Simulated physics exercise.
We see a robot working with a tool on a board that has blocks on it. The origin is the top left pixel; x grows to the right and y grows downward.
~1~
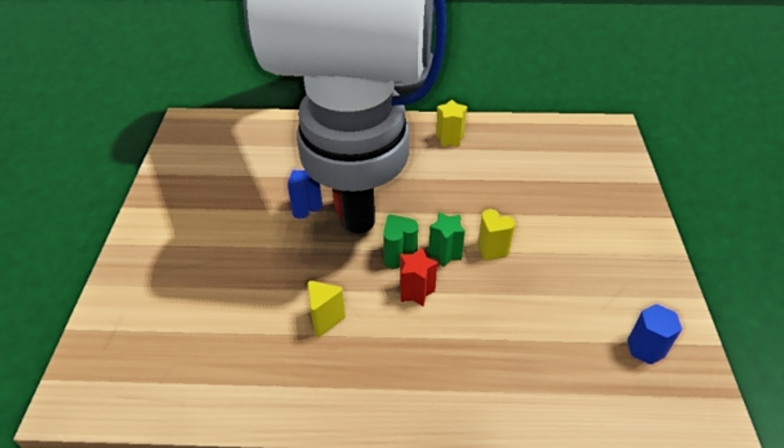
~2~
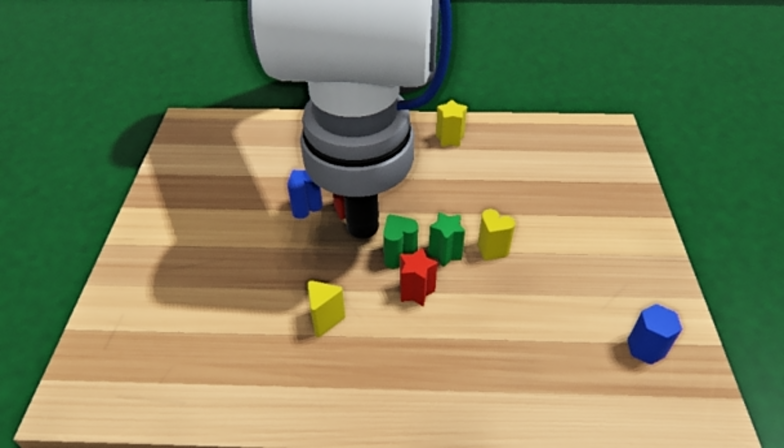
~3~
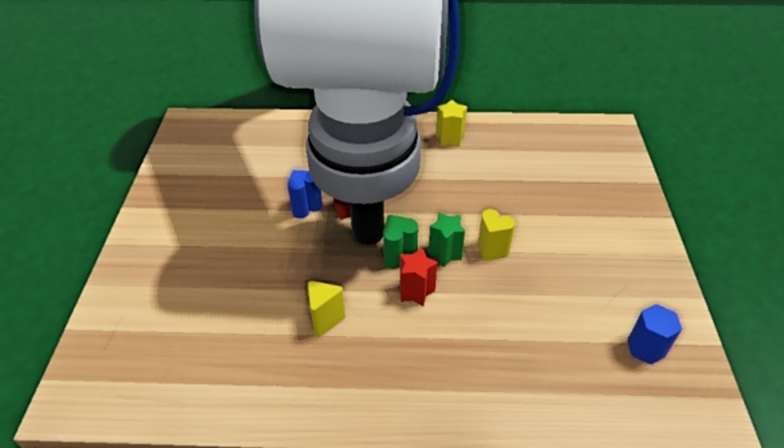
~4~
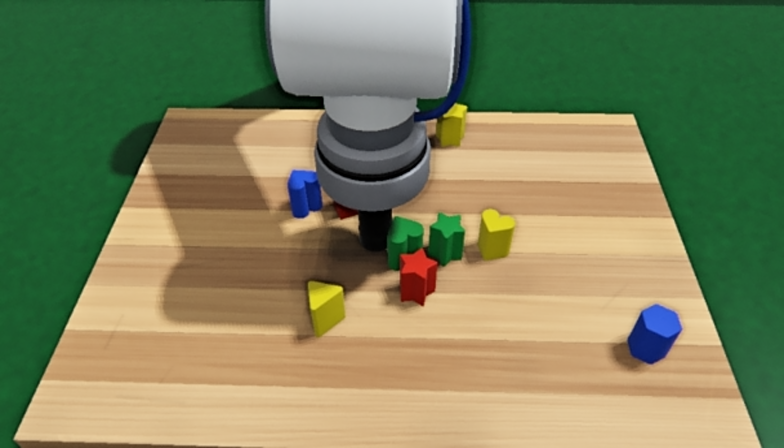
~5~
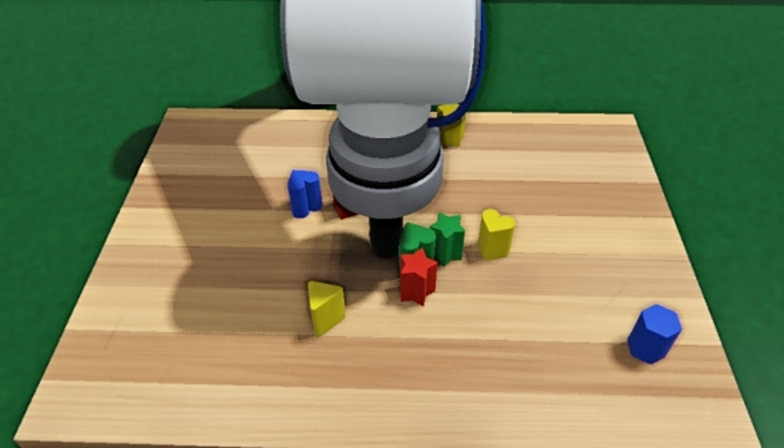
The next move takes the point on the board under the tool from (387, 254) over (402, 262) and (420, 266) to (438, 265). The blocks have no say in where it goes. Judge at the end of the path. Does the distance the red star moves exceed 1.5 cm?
Final answer: No.
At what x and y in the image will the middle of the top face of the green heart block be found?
Final place: (467, 251).
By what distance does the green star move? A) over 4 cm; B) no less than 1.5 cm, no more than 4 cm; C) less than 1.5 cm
I'll go with B - no less than 1.5 cm, no more than 4 cm.
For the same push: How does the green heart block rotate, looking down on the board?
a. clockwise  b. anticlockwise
a (clockwise)
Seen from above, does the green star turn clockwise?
No
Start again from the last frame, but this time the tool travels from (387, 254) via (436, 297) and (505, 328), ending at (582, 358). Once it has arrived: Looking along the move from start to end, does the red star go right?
Yes, I think so.
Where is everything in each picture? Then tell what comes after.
The first frame shows tip of the tool (359, 223), middles of tops, green heart block (399, 226), red star (417, 263), green star (448, 224), yellow heart block (497, 220).
The second frame shows tool (363, 228), nothing pushed.
The third frame shows tool (368, 234), nothing pushed.
The fourth frame shows tool (376, 241), green heart block (404, 229).
The fifth frame shows tool (387, 247), green heart block (416, 235), red star (417, 263), green star (448, 224), yellow heart block (497, 220).
What follows on the original path. Halfway along, tool (411, 258); green heart block (441, 246); red star (425, 268), turned 45° clockwise.
At the end, tool (438, 258); green heart block (467, 251), turned 35° clockwise; red star (426, 268), turned 50° clockwise; green star (466, 218), turned 45° anticlockwise; yellow heart block unmoved.
